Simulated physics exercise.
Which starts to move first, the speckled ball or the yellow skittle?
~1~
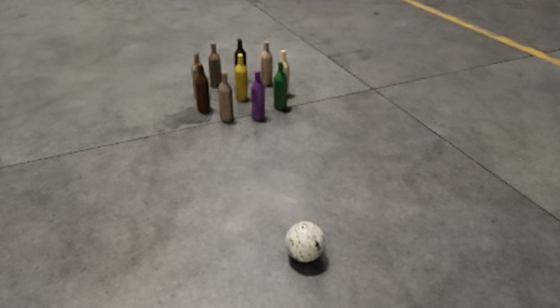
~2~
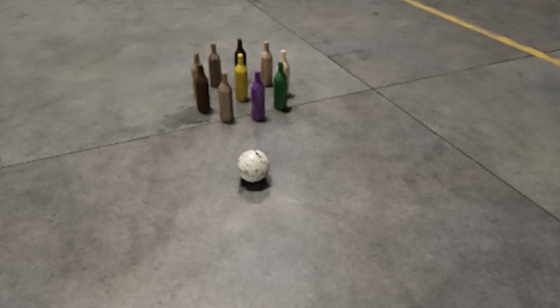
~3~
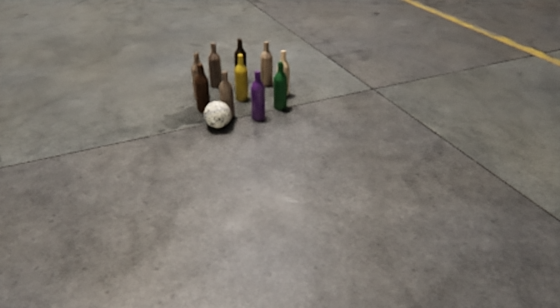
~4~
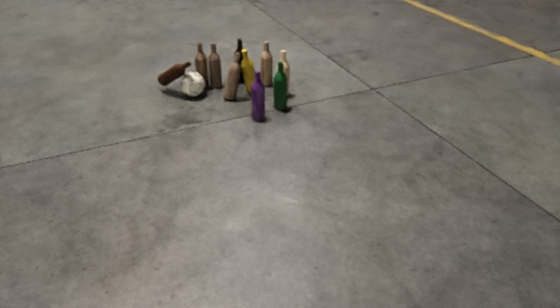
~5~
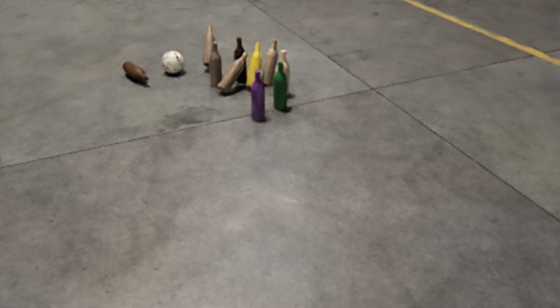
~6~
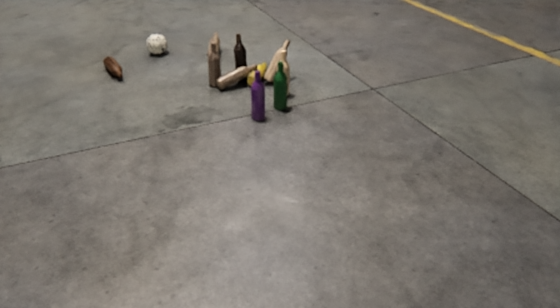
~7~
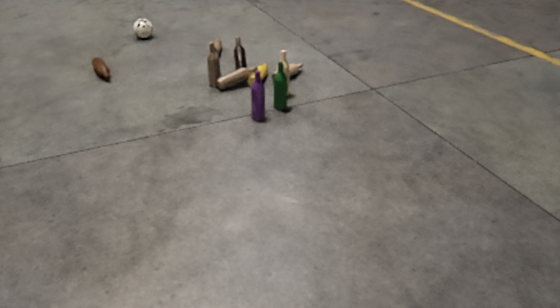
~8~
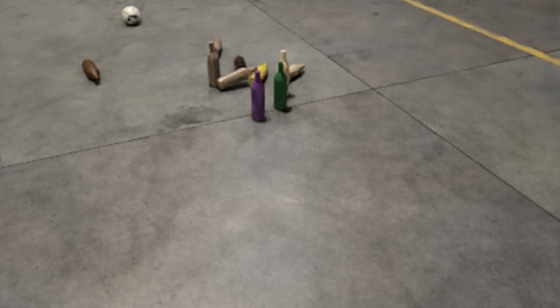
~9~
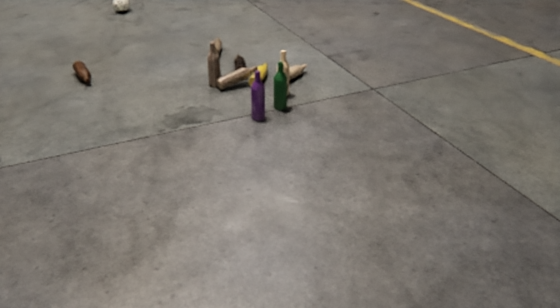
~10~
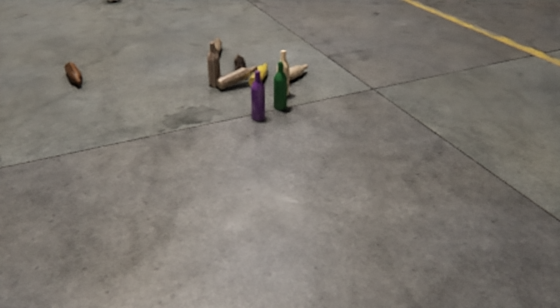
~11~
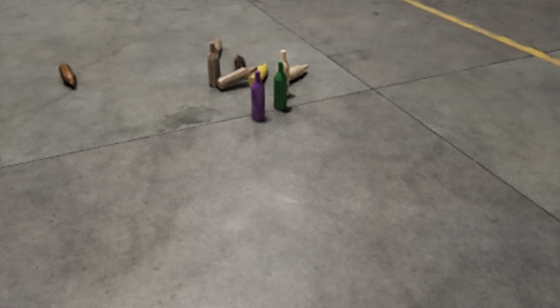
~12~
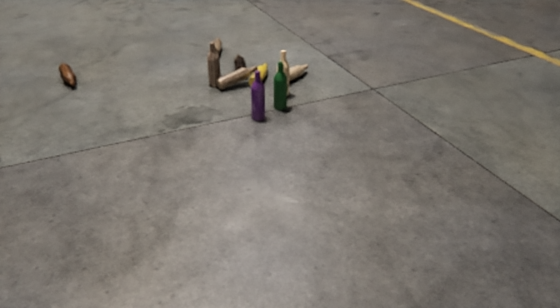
The speckled ball moves first, rolling up to the group before the yellow skittle is disturbed.
A speckled white ball rolls away from the viewer across a grey concrete floor, towards a cluster of bottle-shaped skittles in brown, tan, black, yellow, purple and green. Seen from a raised, still viewpoint, it drifts left and strikes the near left side of the group. A dark brown skittle is knocked over and slides off to the left, while others topple into one another, bringing down the yellow one. The ball rolls on and leaves the view at the upper left. The purple and green skittles remain upright at the front, with fallen ones lying behind them.
